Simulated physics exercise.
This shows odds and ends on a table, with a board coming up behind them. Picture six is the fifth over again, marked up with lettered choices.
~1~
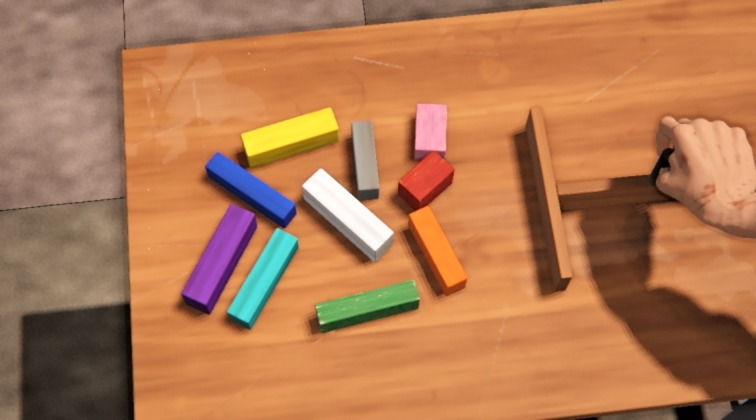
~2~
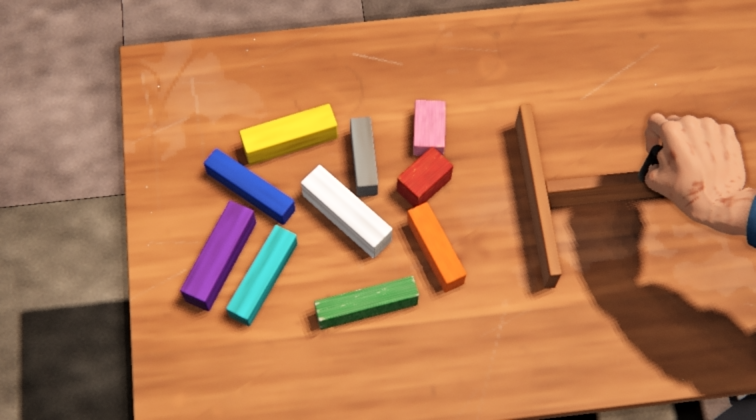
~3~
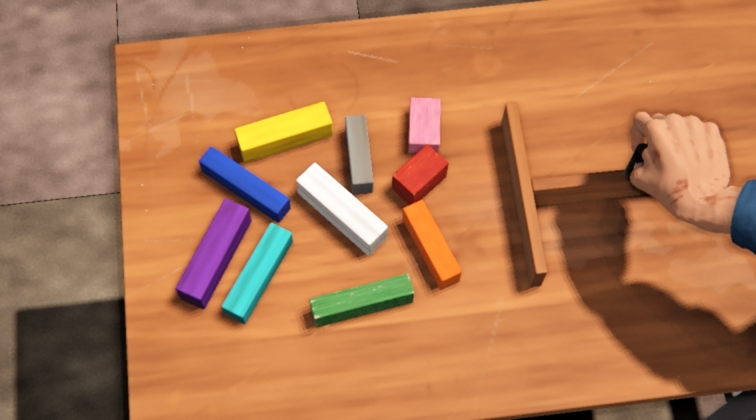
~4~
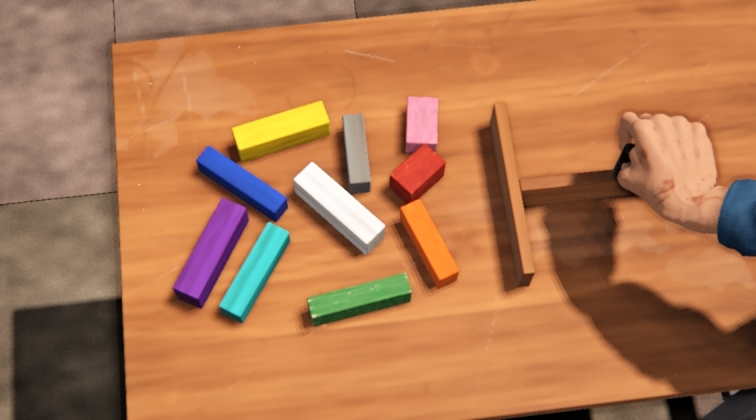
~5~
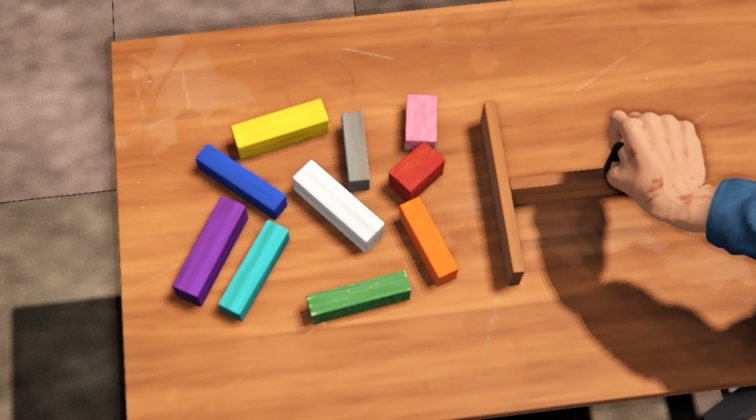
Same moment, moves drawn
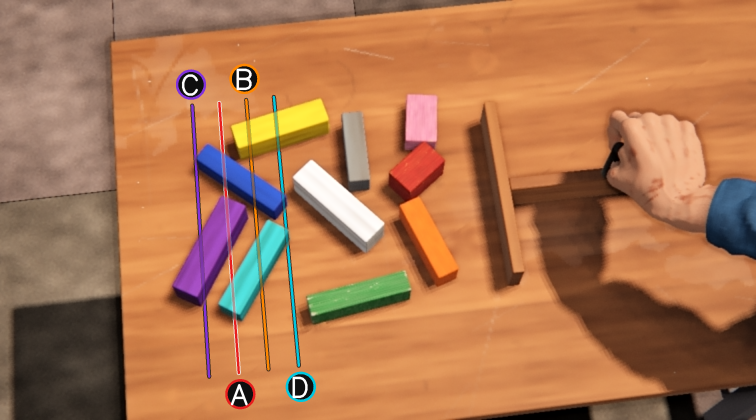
A hand wearing a dark wristband slides a brown wooden T-shaped board slowly leftward over a wooden table, seen from above, with grey paving beyond its edge. Ten coloured blocks lie left of the board: yellow, blue, purple and turquoise farthest left, white and grey centrally, green below, and pink, red and orange nearest it. The board's gap to the unmoving blocks narrows, while the view drifts slightly.
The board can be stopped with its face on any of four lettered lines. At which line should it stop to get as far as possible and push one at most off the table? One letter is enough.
Line A.
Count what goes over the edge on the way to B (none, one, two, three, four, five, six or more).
By then, none.
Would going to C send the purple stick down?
Yes.
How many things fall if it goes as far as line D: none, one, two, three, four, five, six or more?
By then, none.
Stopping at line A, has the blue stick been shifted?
Yes.
On the marked copy, A at (229, 231); B at (257, 228); C at (200, 235); D at (286, 225).
Taking A. A third of the way, board (405, 195); green bar (338, 303); pink block (373, 129).
Two thirds of the way, board (306, 206); blue stick (172, 189); purple stick (181, 268).
When it is over, board (230, 215); blue stick (111, 205); yellow stick (123, 127); none fallen.
As for the rest, B is within the limit but short; C drops three; D is within the limit but short.
